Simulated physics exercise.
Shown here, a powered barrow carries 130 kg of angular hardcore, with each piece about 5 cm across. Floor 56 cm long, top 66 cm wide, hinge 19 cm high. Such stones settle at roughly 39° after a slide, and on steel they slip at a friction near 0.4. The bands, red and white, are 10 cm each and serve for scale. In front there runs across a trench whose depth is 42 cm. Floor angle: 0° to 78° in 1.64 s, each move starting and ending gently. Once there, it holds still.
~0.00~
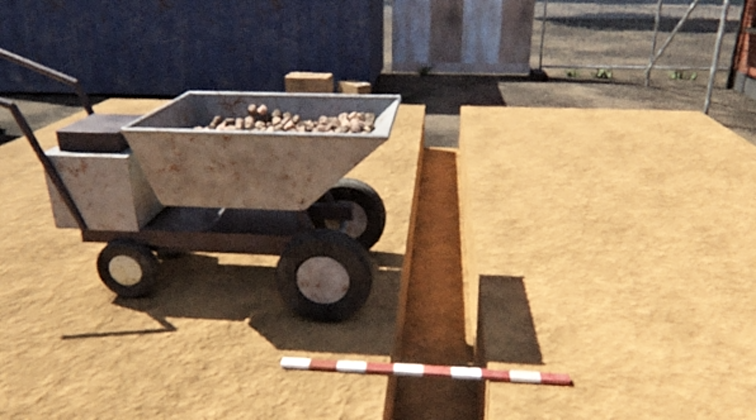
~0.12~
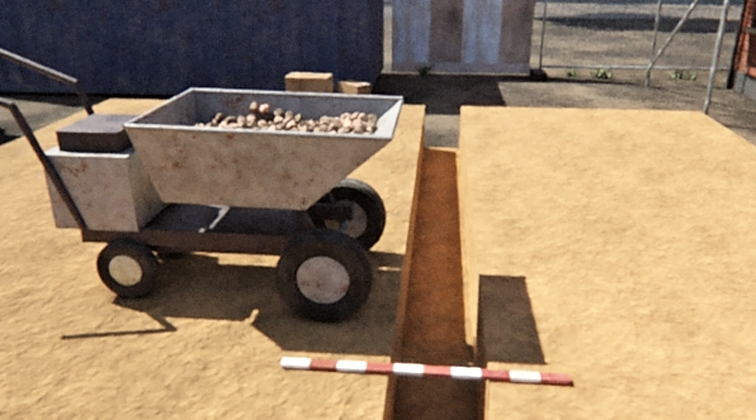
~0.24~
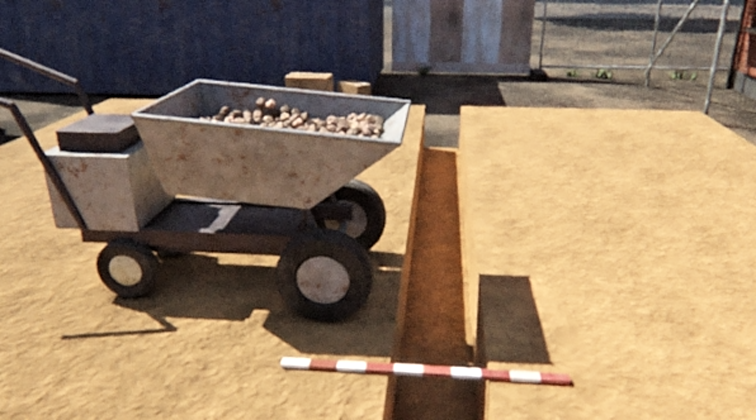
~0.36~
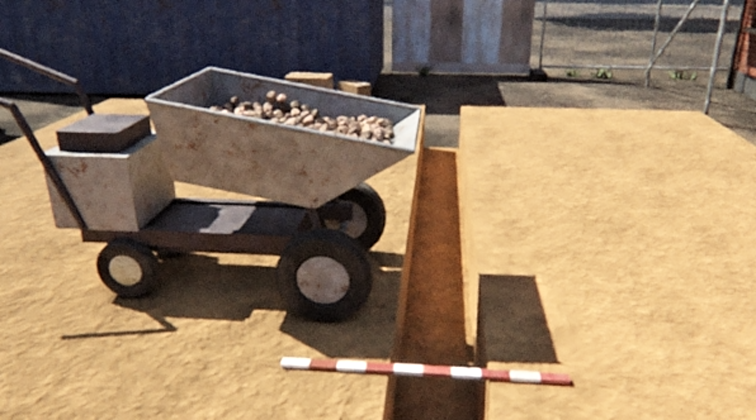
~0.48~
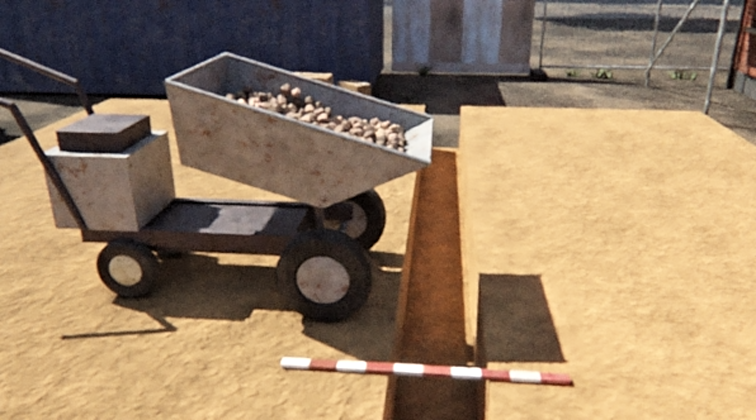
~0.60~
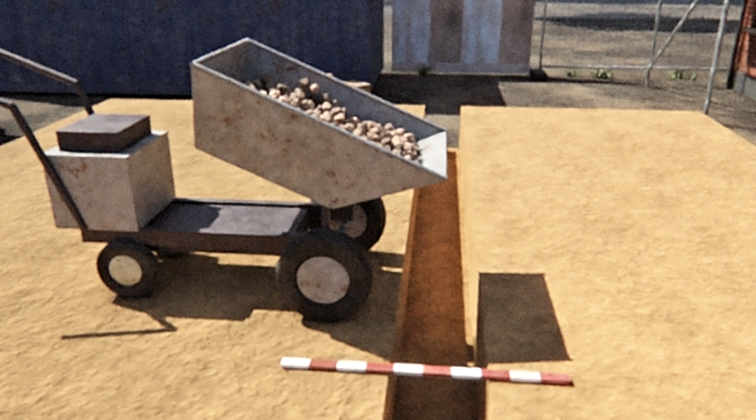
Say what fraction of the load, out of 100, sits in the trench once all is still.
About 2 out of 100.
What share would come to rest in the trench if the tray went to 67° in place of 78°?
In that case around 10 percent.
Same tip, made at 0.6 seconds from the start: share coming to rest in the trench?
My guess is near 0 percent.
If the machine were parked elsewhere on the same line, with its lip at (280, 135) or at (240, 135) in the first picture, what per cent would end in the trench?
About 100 per cent from the first spot, about 50 from the second.
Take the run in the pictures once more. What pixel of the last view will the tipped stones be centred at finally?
Their middle ends up near (542, 286).
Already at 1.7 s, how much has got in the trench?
Roughly 0% by that time.
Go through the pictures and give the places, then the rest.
In the first picture, the tray is at 0°, its lip at (388, 138); the top of the load is at (321, 120).
In the second picture, the tray is at 1°, its lip at (391, 139); the top of the load is at (323, 119); the stones move at 0.2 m/s on average.
In the third picture, the tray is at 5°, its lip at (401, 144); the top of the load is at (280, 117); the stones move at 0.3 m/s on average.
The fourth picture shows lip at (414, 152), floor tilted 10°, highest stones at (251, 108); the stones move at 0.5 m/s on average.
In the fifth picture, the tray is at 16°, its lip at (430, 164); the top of the load is at (255, 98); the stones move at 0.6 m/s on average.
The sixth picture shows lip at (446, 180), floor tilted 24°, highest stones at (255, 88); the stones move at 0.6 m/s on average.
After 1.2 s the floor is at 66°; 100 % in the tray; the foremost stones are at (487, 248).
After 1.7 s the floor is at 78°; 55 % in the tray, 1 % in the trench, 44 % past the trench; the foremost stones are at (619, 308).
After 2.1 s the floor is at 78°; 43 % in the tray, 2 % in the trench, 56 % past the trench; the foremost stones are at (686, 321).
After 4.0 s the floor is at 78°; 42 % in the tray, 2 % in the trench, 56 % past the trench; the foremost stones are at (687, 311).
